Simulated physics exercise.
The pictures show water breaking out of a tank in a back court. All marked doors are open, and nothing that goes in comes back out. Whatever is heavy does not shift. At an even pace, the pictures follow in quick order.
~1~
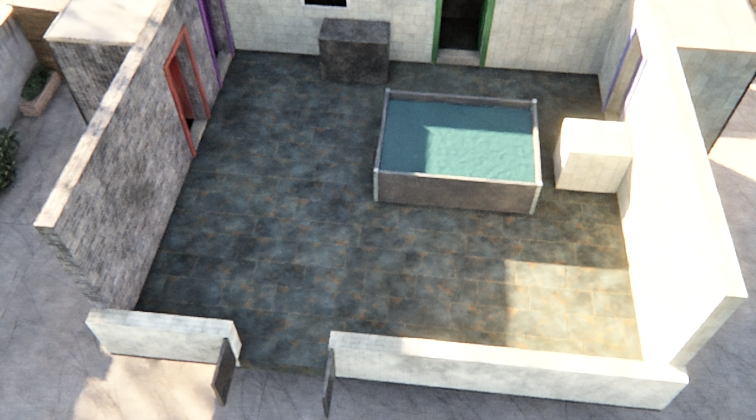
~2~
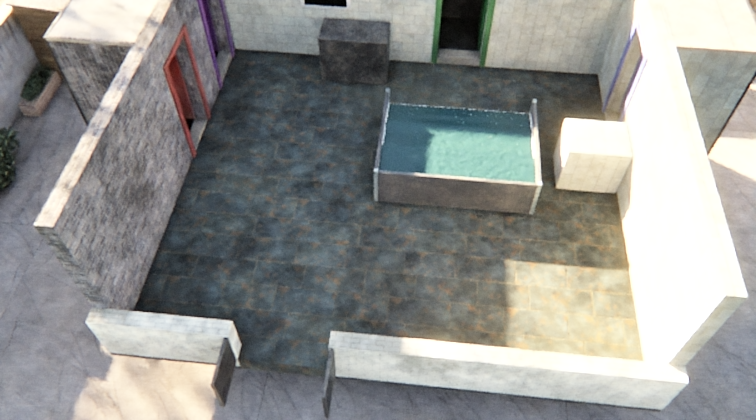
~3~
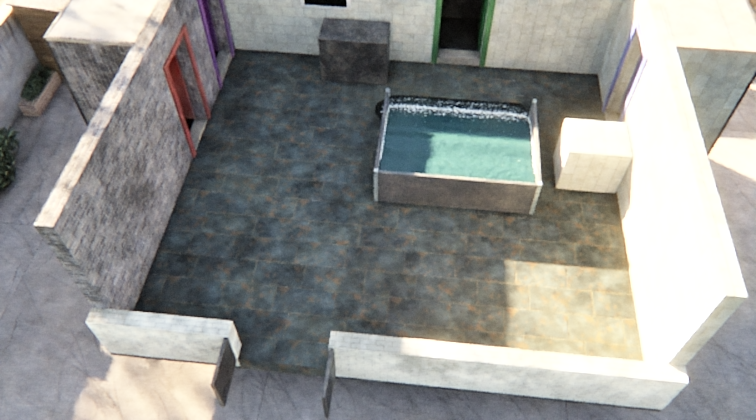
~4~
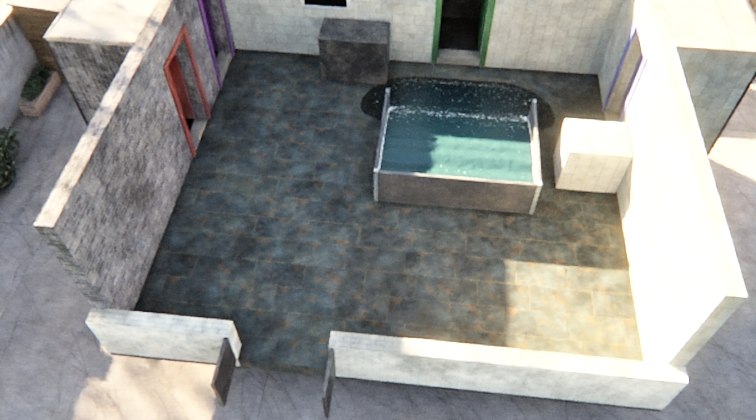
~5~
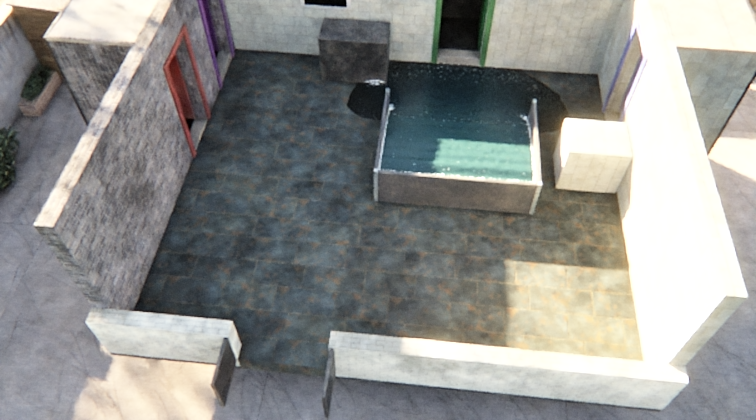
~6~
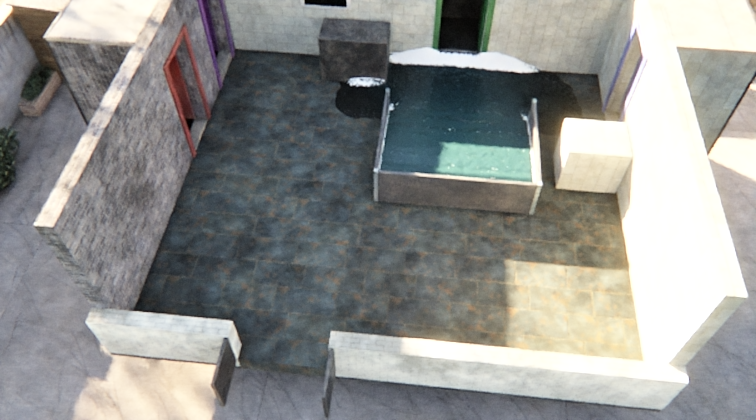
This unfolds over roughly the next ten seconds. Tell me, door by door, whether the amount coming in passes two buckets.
At the purple door it stays within two buckets; at the blue door it passes two buckets; at the red door it passes two buckets; at the green door it passes two buckets.
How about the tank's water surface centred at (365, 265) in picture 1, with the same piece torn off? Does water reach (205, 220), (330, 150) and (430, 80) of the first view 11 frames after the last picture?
Going through them in turn: Still bare, waterlogged and waterlogged.
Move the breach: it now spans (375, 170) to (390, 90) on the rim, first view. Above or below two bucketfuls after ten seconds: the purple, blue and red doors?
In that case the purple door overshoots, while the blue door undershoots and the red door overshoots.
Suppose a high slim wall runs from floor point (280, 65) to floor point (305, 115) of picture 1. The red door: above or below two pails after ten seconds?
Note - red door does not reach it.
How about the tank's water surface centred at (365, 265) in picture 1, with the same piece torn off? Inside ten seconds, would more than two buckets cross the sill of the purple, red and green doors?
Door by door: Purple crosses the line, red crosses the line and green crosses the line.
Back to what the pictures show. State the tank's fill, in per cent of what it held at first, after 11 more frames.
30 percent or so.
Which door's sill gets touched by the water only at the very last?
That is the one in red.
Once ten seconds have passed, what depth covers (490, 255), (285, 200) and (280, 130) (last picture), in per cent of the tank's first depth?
Some 0, 4 and 4 in a hundred.
A moment on, water covers 20 % of the floor; the purple door not reached, the blue door not reached, the red door not reached, the green door far over two buckets in.
Next, water covers 25 % of the floor; the purple door not reached, the blue door wet at the sill, nothing in, the red door not reached, the green door far over two buckets in.
Then, water covers 40 % of the floor; the purple door wet at the sill, nothing in, the blue door over two buckets in, the red door wet at the sill, nothing in, the green door far over two buckets in.
Later, water covers 60 % of the floor; the purple door wet at the sill, nothing in, the blue door far over two buckets in, the red door over two buckets in, the green door far over two buckets in.
In the end, water covers 80 % of the floor; the purple door wet at the sill, nothing in, the blue door far over two buckets in, the red door over two buckets in, the green door far over two buckets in.
